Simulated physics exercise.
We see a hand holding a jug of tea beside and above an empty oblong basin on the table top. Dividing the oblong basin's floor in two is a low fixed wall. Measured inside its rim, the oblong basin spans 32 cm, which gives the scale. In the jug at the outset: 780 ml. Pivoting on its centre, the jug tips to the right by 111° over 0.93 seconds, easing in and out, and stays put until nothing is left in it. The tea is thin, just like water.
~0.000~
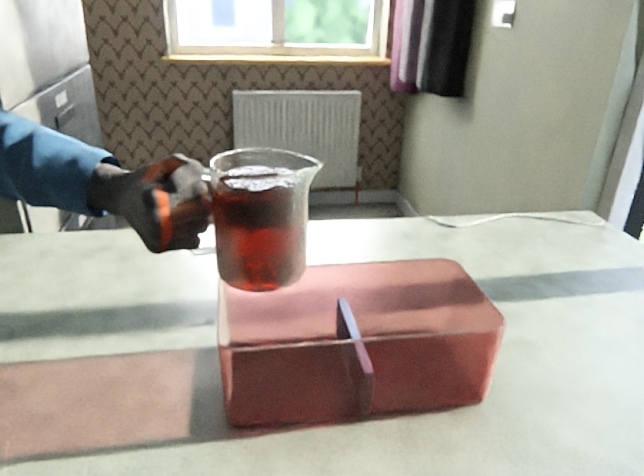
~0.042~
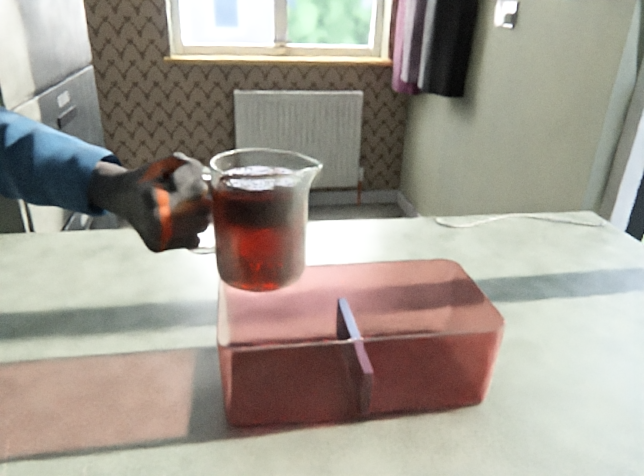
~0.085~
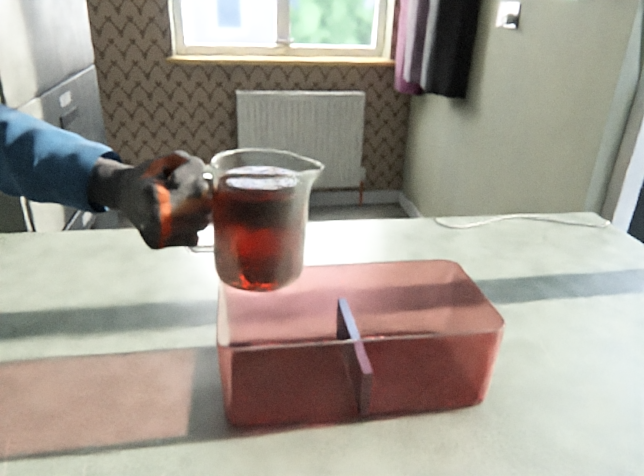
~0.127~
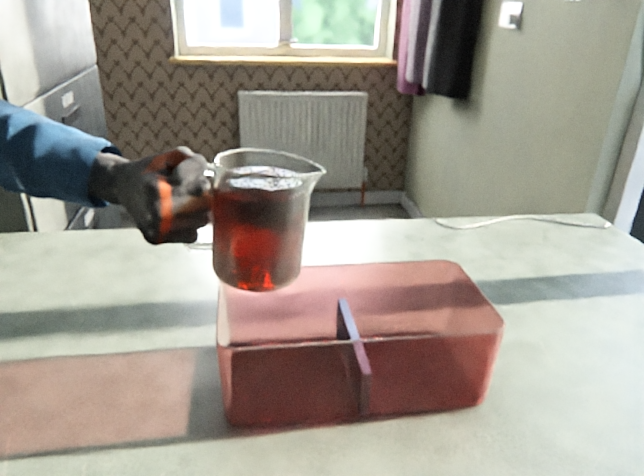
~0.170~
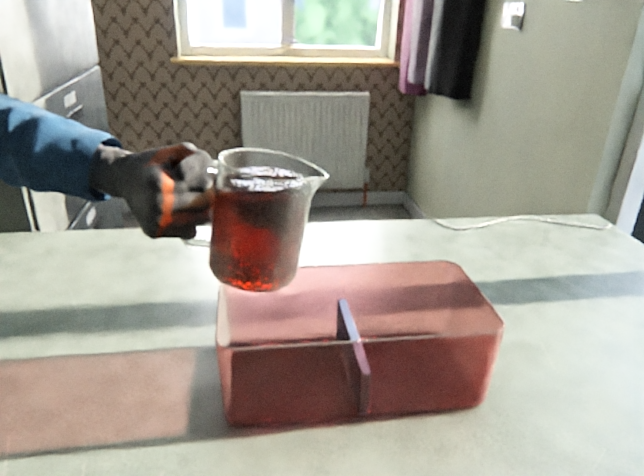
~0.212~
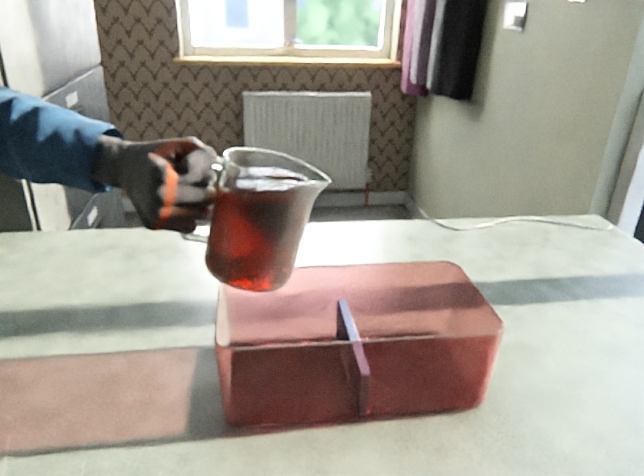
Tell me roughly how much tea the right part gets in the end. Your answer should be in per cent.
It gets about 66 per cent.
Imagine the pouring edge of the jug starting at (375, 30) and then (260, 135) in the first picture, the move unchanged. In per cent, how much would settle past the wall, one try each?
Respectively about 80 and 5 percent.
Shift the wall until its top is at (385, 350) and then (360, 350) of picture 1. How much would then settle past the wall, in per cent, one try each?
Result: 20 per cent, then 65 per cent.
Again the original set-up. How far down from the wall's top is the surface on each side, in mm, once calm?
On the left it's about 50 mm; on the right, about 40 mm.
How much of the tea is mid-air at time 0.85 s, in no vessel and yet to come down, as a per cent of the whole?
Near 14 percent.
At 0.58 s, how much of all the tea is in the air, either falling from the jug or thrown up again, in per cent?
Roughly 16 percent.
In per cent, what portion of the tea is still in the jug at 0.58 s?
Fraction remaining: Approx. 78 per cent.
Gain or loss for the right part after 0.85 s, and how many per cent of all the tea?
It climbs by roughly 14 per cent.
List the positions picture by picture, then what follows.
It leans 0°; its right rim is at (321, 163); the tea meets the walls at (214, 180) and (306, 178); the oblong basin's rim runs from (219, 307) to (480, 290); the wall's top is at (354, 332), in the first picture.
It leans 1°; its right rim is at (322, 164); the tea meets the walls at (214, 180) and (306, 178), in the second picture.
It leans 2°; its right rim is at (323, 166); the tea meets the walls at (215, 180) and (306, 179), in the third picture.
It leans 5°; its right rim is at (325, 169); the tea meets the walls at (218, 179) and (308, 181), in the fourth picture.
It leans 9°; its right rim is at (328, 174); the tea meets the walls at (219, 181) and (312, 181), in the fifth picture.
It leans 14°; its right rim is at (331, 179); the tea meets the walls at (221, 182) and (316, 183), in the sixth picture.
Then, 0.58 s in, the tilt is 76° and 79 per cent is still to pour, 0 is left of the wall and 6 right of it.
Then, 0.85 s in, the tilt is 109° and 24 per cent is still to pour, 10 is left of the wall and 52 right of it.
Then, 1.13 s in, the tilt is 111° and 1 per cent is still to pour, 31 is left of the wall and 66 right of it.
Then, 1.43 s in, the tilt is 111° and 0 per cent is still to pour, 34 is left of the wall and 66 right of it.
Finally, 34 per cent lies left of the wall, 66 right of it and 1 outside.
